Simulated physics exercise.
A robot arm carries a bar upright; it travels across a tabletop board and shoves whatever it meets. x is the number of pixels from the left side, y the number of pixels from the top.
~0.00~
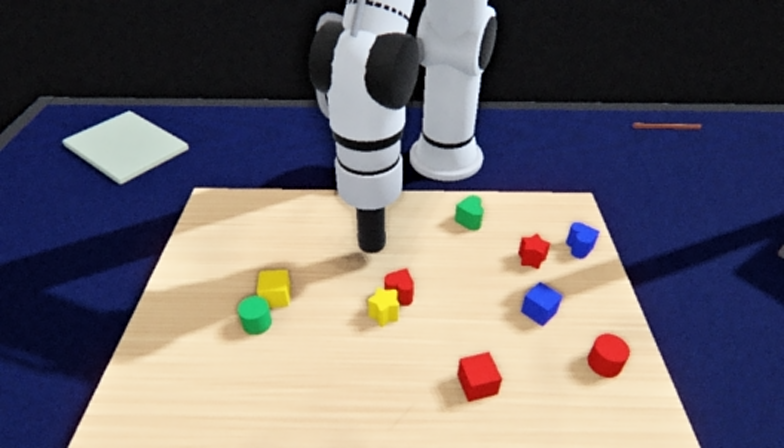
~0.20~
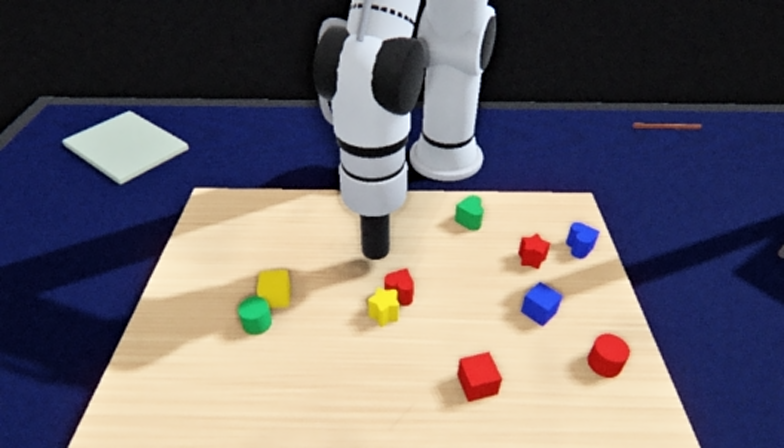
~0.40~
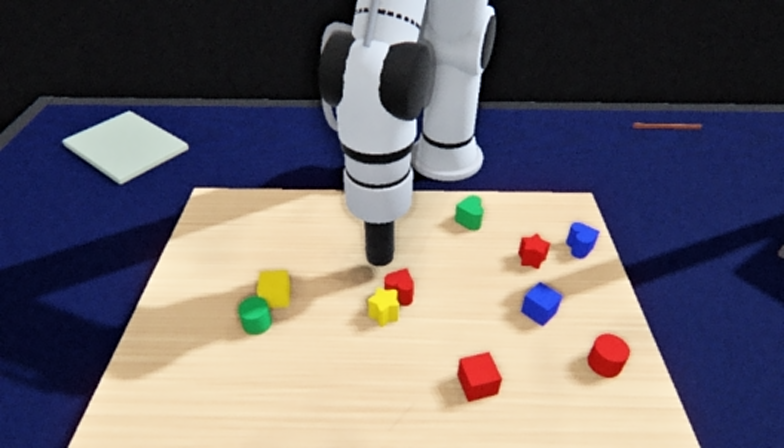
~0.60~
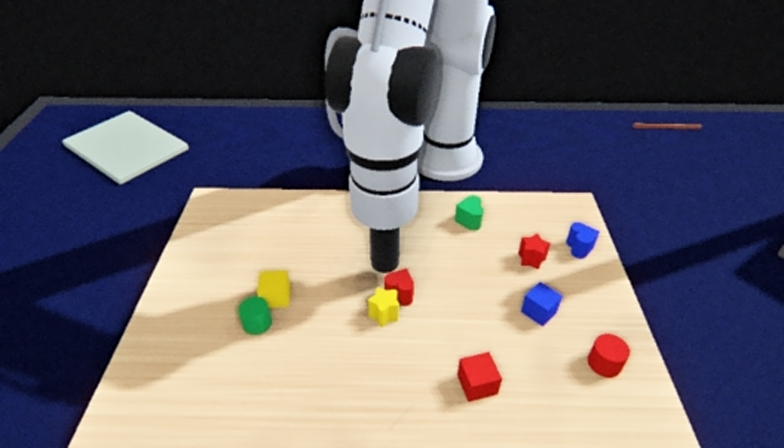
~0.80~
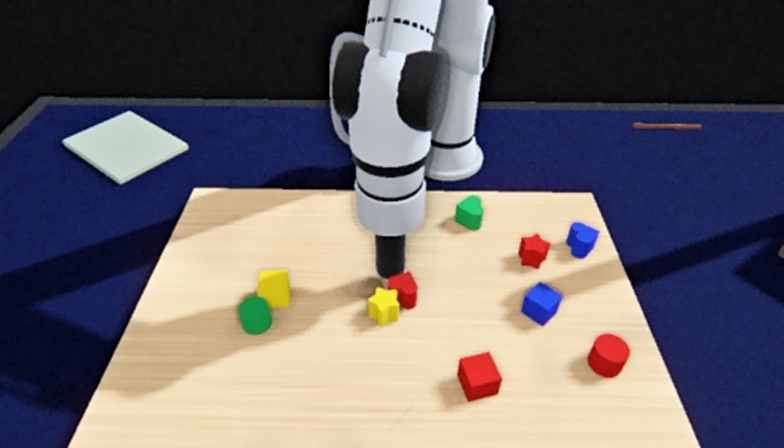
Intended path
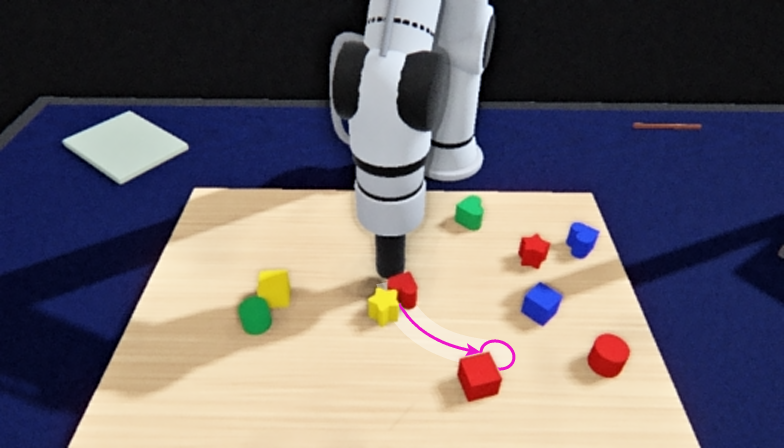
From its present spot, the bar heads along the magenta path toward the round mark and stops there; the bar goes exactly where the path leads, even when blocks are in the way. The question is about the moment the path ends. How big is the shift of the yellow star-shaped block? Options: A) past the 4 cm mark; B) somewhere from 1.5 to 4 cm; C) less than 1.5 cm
(B)
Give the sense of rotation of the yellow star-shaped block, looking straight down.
Answer: With the clock.
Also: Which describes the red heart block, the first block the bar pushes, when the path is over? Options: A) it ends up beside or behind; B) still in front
The answer is A.
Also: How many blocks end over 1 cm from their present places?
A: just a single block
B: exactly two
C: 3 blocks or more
That would be C.
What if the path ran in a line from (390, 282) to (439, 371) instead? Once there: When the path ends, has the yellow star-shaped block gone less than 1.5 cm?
No, I don't think so.
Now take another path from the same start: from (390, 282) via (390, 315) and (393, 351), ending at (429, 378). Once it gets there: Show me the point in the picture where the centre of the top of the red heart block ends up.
Somewhere near (418, 306).
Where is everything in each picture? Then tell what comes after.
Lower end of the bar (372, 245), tops of blocks, yellow star-shaped block (384, 298), red heart block (400, 279), red square piece (481, 368), blue square piece (544, 295), in the first picture.
Bar (376, 251), blocks as before, in the second picture.
Bar (380, 257), blocks as before, in the third picture.
Bar (385, 263), blocks as before, in the fourth picture.
Bar (390, 270), yellow star-shaped block (384, 298), red heart block (404, 282), red square piece (481, 368), blue square piece (544, 295), in the fifth picture.
The drawn path runs from (390, 282) via (408, 316) and (446, 343), ending at (497, 355).
What follows on the original path. One third of the way, bar (408, 304); yellow star-shaped block (388, 315), turned 110° clockwise; red heart block (428, 317), turned 25° anticlockwise.
Two thirds of the way, bar (449, 332); yellow star-shaped block (389, 317); red heart block (466, 350); red square piece (488, 377).
At the end, bar (500, 343); yellow star-shaped block (389, 317), turned 125° clockwise; red heart block (495, 367), turned 75° clockwise; red square piece (504, 400), turned 20° anticlockwise; blue square piece not moved.
